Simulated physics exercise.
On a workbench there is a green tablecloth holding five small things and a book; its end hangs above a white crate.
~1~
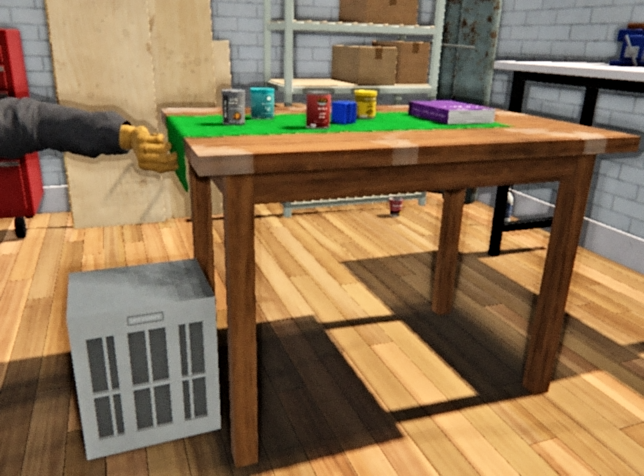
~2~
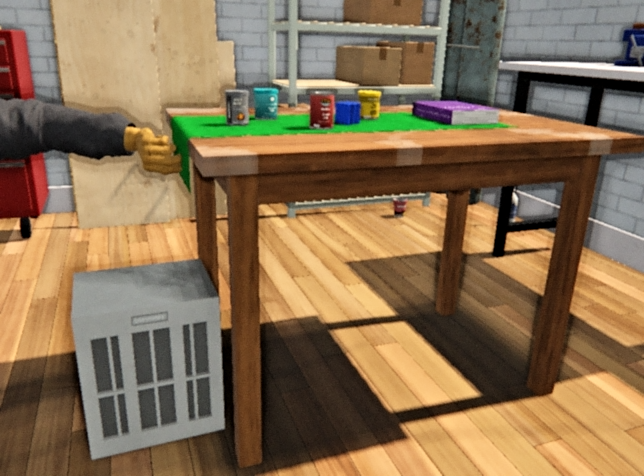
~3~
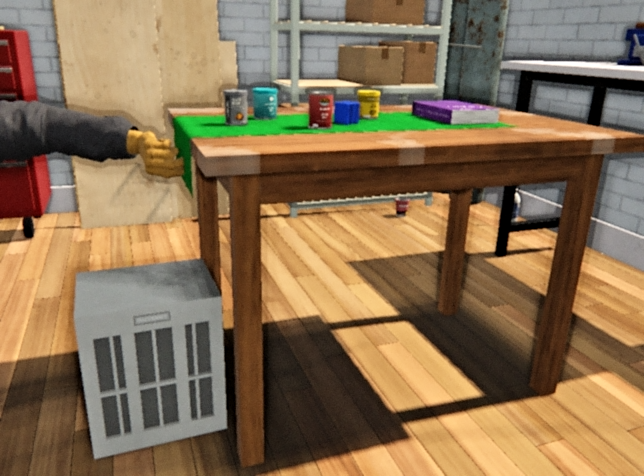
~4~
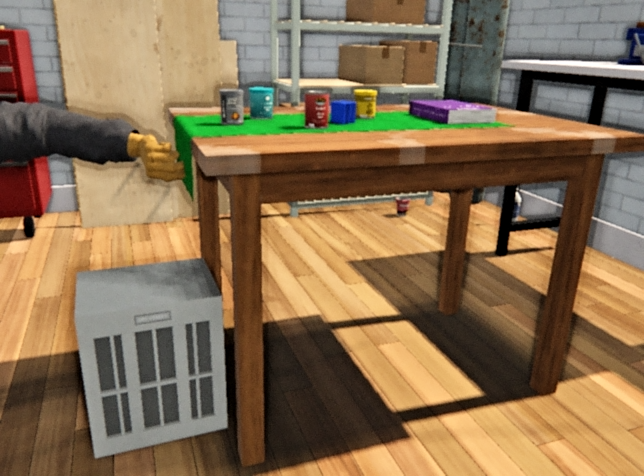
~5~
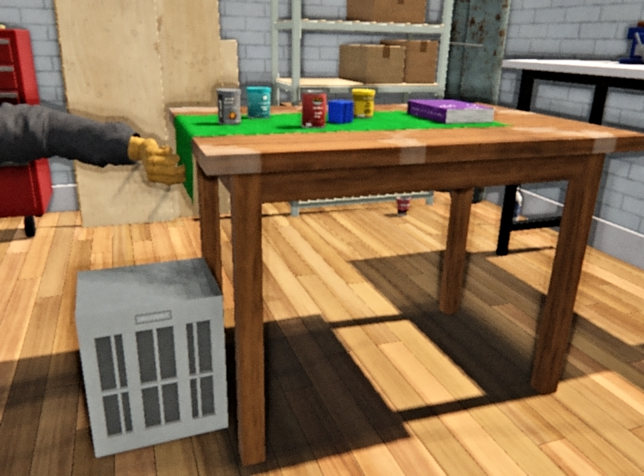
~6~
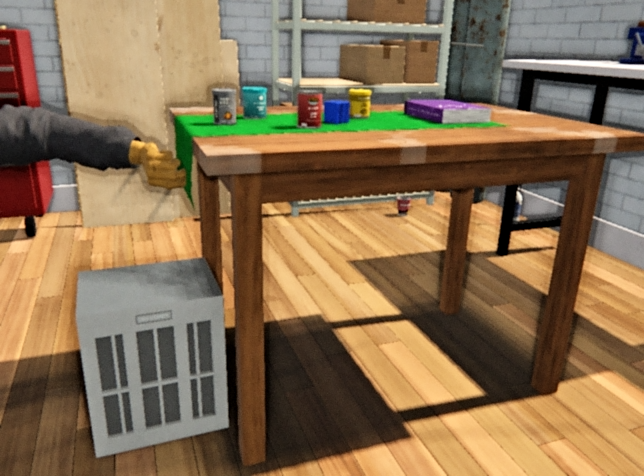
A gloved hand gripped the end of a green cloth on a wooden table and drew it slightly down, while the cans, blue block and purple book on top shifted a little to the left.
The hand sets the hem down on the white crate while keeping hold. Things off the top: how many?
In all, two slip off.
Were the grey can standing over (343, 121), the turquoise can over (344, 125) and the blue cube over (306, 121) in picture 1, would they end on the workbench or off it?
Grey can kept, turquoise can kept, blue cube kept.
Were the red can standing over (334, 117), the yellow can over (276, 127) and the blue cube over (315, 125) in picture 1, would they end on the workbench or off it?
Outcome: Red can stays aboard, yellow can falls away, blue cube stays aboard.
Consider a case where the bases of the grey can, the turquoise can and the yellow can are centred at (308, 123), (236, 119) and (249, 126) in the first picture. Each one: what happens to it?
As for the grey can, it holds its spot; the turquoise can, it leaves the top; the yellow can, it leaves the top.
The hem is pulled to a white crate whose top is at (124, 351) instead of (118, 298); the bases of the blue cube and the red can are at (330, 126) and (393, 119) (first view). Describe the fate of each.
The blue cube drops off, the red can stays on.
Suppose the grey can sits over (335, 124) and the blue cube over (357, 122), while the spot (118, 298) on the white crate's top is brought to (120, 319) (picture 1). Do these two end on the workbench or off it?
As for the grey can, it stays in place; as for the blue cube, it stays in place.
Soon after, hem near (187, 249); grey can gone.
Then, hem on the crate; grey can and turquoise can gone.
At rest, hem on the crate; grey can and turquoise can gone. The count of fallen things is two.
